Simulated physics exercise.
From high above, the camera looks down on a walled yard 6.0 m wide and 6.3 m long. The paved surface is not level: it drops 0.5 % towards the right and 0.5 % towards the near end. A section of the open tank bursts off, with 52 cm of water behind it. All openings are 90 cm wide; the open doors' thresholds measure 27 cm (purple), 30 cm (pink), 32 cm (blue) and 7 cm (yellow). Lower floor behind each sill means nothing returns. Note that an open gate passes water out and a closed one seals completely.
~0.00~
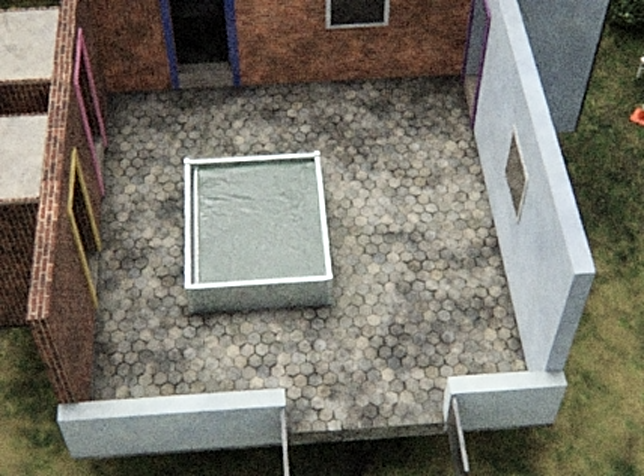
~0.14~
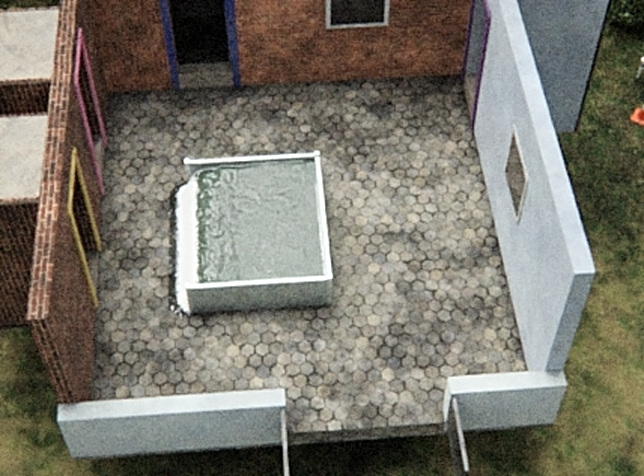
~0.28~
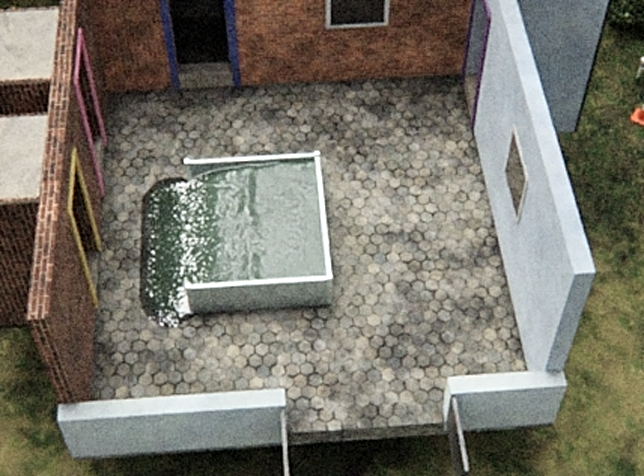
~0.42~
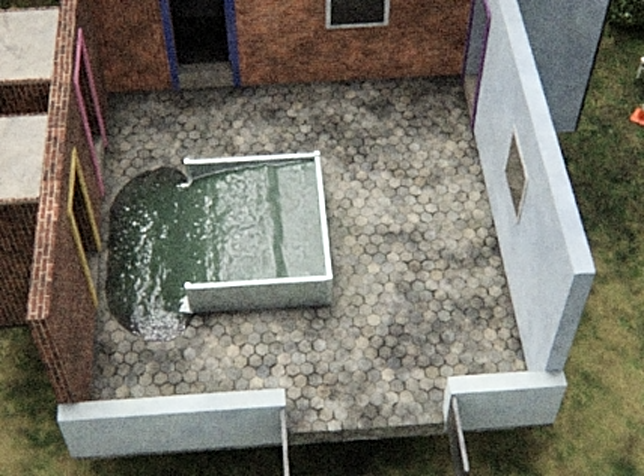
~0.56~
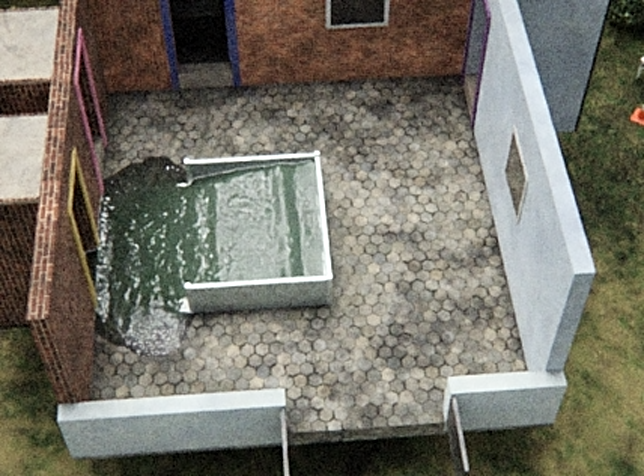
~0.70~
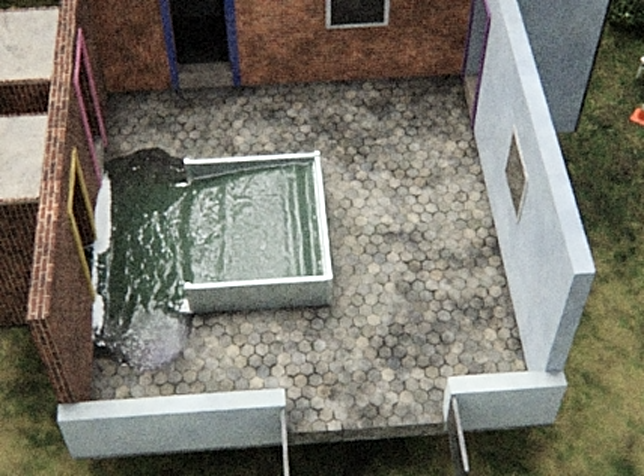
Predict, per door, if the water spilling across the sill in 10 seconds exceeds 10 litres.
My prediction: The purple door remains shy of the limit; the pink door remains shy of the limit; the blue door remains shy of the limit; the yellow door overtops the limit.
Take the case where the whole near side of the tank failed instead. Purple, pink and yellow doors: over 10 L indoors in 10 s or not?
Then: Purple under, pink under, yellow below.
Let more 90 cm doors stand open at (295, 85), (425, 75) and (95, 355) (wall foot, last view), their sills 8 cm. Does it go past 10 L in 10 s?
Less, less, more.
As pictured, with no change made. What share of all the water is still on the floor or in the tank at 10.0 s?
About 78 percent of the water remains.
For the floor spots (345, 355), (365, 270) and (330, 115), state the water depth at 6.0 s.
Reading - approx. 3 / 1 / 3 cm.
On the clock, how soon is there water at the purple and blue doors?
Arrival: Purple 4.5 s, blue 2.2 s.
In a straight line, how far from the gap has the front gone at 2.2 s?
Distance: Approx. 3.4 m.
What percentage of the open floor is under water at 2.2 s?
25 %.
After 1.4 s water covers 20 % of the floor and is deepest (36 cm) near (97, 295); purple door not reached, pink door 19 cm at the sill, 0 L in, blue door not reached, yellow door 33 cm at the sill, 124 L in.
After 2.2 s water covers 25 % of the floor and is deepest (30 cm) near (97, 295); purple door not reached, pink door 19 cm at the sill, 0 L in, blue door not reached, yellow door 29 cm at the sill, 272 L in.
After 3.5 s water covers 45 % of the floor and is deepest (24 cm) near (90, 418); purple door not reached, pink door 11 cm at the sill, 0 L in, blue door 13 cm at the sill, 0 L in, yellow door 16 cm at the sill, 388 L in.
After 6.0 s water covers 85 % of the floor and is deepest (11 cm) near (90, 430); purple door 10 cm at the sill, 0 L in, pink door 6 cm at the sill, 0 L in, blue door 7 cm at the sill, 0 L in, yellow door 6 cm at the sill, 416 L in.
After 10.0 s water covers 95 % of the floor and is deepest (10 cm) near (336, 291); purple door 6 cm at the sill, 0 L in, pink door 4 cm at the sill, 0 L in, blue door 3 cm at the sill, 0 L in, yellow door 6 cm at the sill, 416 L in.
